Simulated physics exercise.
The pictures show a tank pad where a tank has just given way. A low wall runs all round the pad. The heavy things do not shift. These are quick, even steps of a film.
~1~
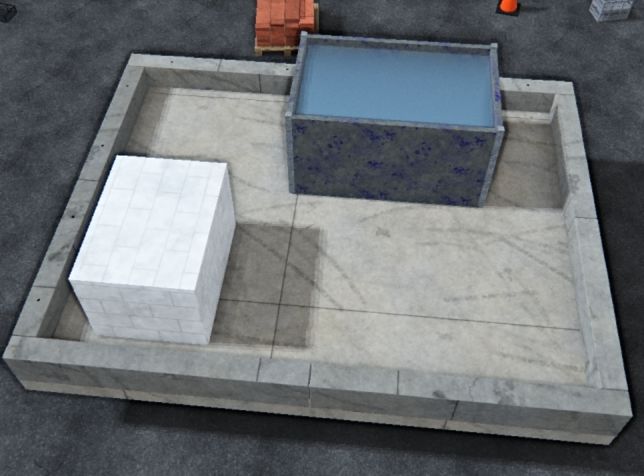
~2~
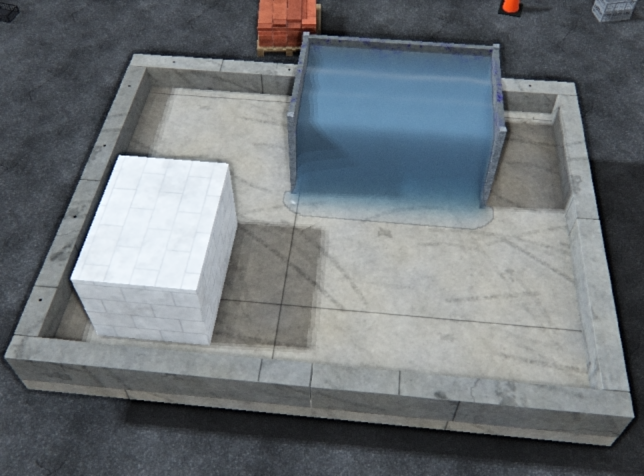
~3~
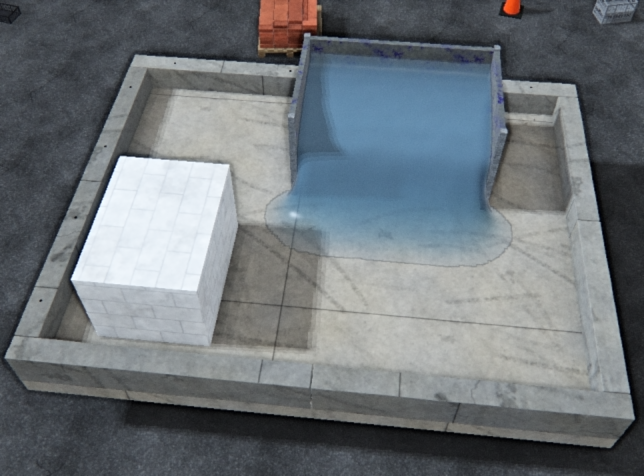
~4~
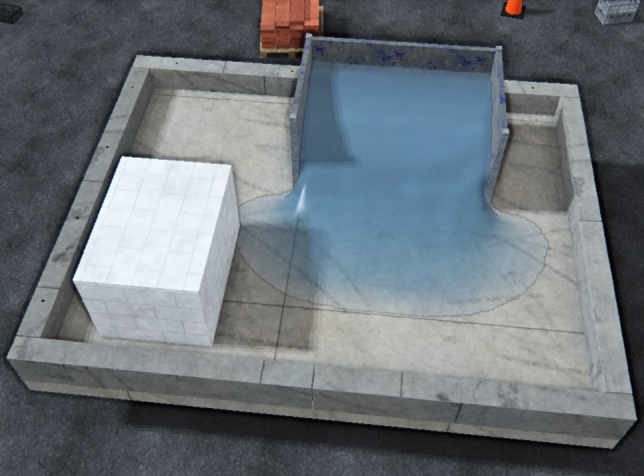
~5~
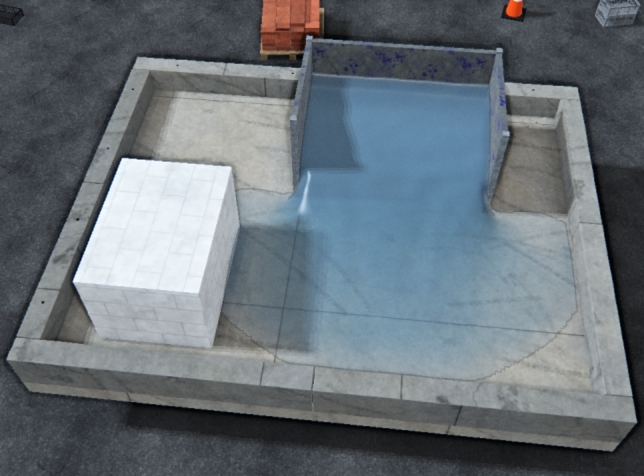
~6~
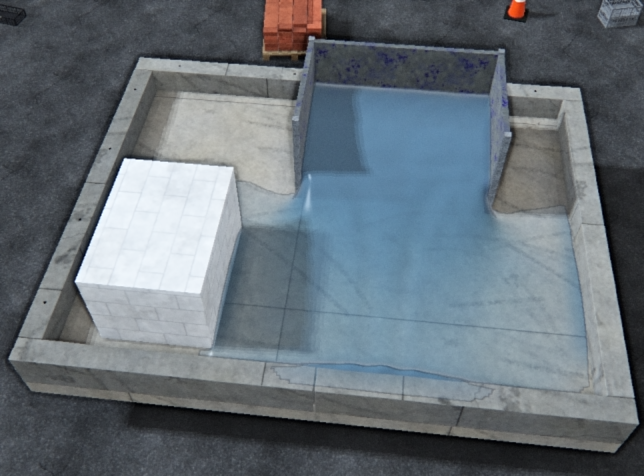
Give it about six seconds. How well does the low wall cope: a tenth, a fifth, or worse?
The share lost is between a tenth and a fifth.
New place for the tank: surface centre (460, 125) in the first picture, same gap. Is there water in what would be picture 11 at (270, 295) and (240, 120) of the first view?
In turn: Awash, clear.
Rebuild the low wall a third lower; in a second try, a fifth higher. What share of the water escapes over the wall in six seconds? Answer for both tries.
In turn 36 and 10 per cent.
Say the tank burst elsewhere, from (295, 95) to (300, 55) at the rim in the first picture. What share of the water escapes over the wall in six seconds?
I make it 12 per cent.
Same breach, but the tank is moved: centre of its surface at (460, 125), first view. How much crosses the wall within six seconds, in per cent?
About 24 per cent.
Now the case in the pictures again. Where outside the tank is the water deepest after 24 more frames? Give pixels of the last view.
Near (499, 131).
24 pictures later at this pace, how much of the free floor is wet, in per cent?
About 100 per cent.
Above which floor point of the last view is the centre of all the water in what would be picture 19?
Around (371, 284).
A moment on, water covers 50 % of the floor; the low wall has let 0 % over.
Next, water covers 55 % of the floor; the low wall has let 1 % over.
Then, water covers 60 % of the floor; the low wall has let 13 % over.
Later, water covers 80 % of the floor; the low wall has let 14 % over.
In the end, water covers 80 % of the floor; the low wall has let 14 % over.
